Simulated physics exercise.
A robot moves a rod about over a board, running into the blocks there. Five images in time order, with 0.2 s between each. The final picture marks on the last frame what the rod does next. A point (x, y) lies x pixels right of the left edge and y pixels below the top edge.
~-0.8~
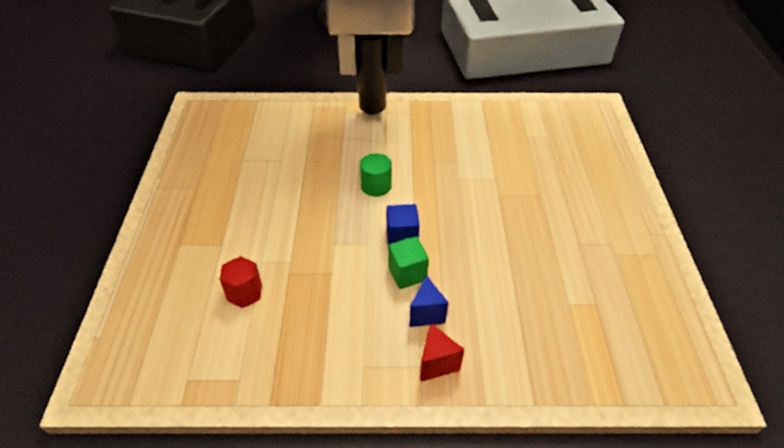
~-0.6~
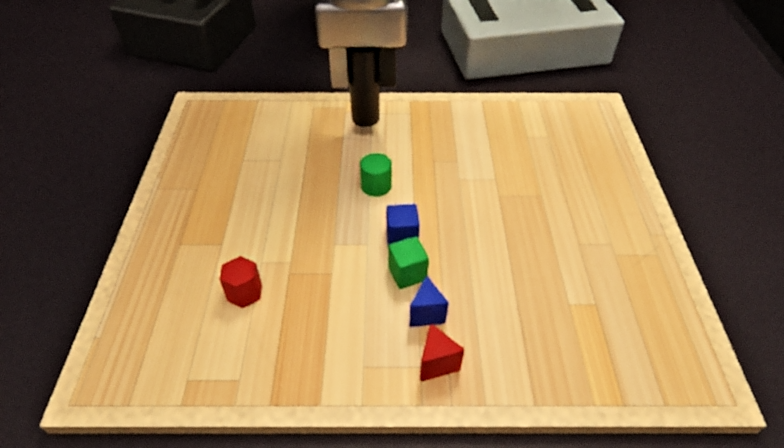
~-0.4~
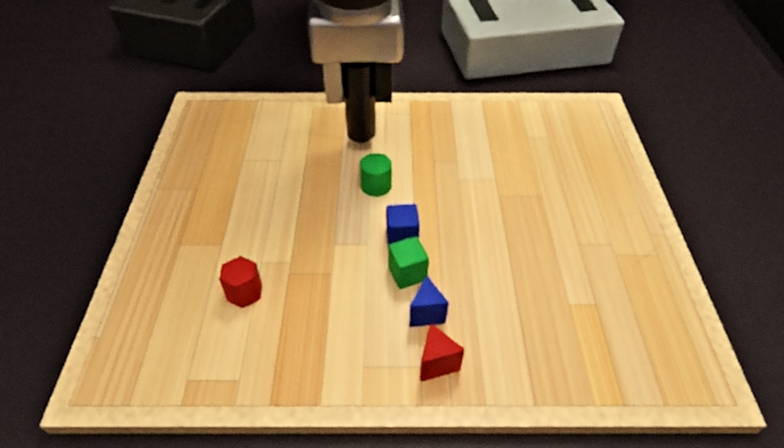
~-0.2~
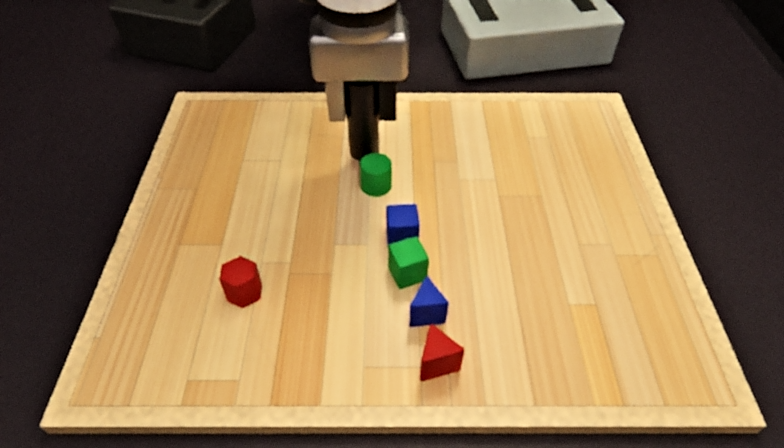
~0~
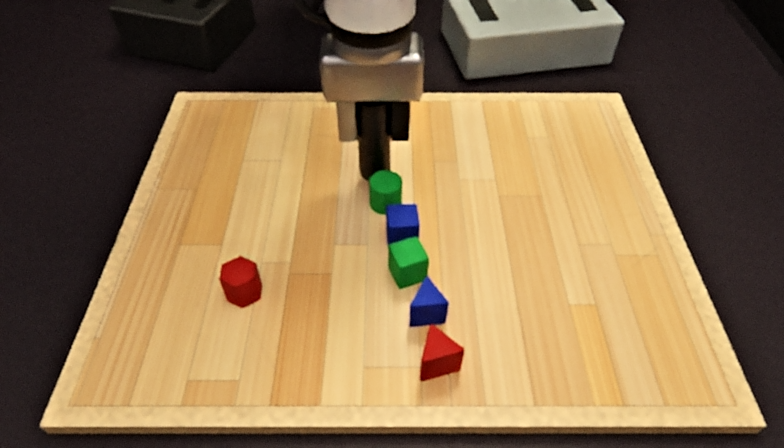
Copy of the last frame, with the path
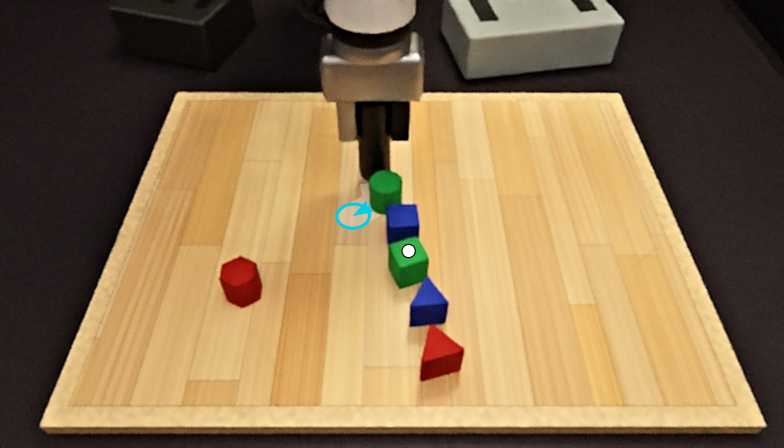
On a wooden board, a robot's rod moves nearer and nudges the green round block toward the blue square piece.
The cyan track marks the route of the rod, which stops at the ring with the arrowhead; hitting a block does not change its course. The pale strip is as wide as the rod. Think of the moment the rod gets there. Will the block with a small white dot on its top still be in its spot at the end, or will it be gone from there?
The block with a small white dot on its top does not move.
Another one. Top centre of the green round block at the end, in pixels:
Around pixel (384, 206).
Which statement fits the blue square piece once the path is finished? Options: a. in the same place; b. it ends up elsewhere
It's b.
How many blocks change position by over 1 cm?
I'd say two blocks get shifted by more than about 1 cm.
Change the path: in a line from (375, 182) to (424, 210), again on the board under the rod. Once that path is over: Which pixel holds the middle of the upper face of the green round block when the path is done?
Its top middle is near (409, 208).
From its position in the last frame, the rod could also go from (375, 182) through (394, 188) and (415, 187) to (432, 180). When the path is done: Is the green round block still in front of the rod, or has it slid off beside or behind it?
Most likely the green round block slides off.
The drawn path runs from (375, 182) by way of (378, 196) and (369, 207) to (353, 216); the dot is on the green square piece.
The first path, step by step. Halfway along, rod (375, 192); green round block (391, 201); blue square piece (407, 223), turned 15° anticlockwise.
At the end, rod (352, 205); green round block (384, 206); blue square piece (410, 225), turned 15° anticlockwise; green square piece not moved.
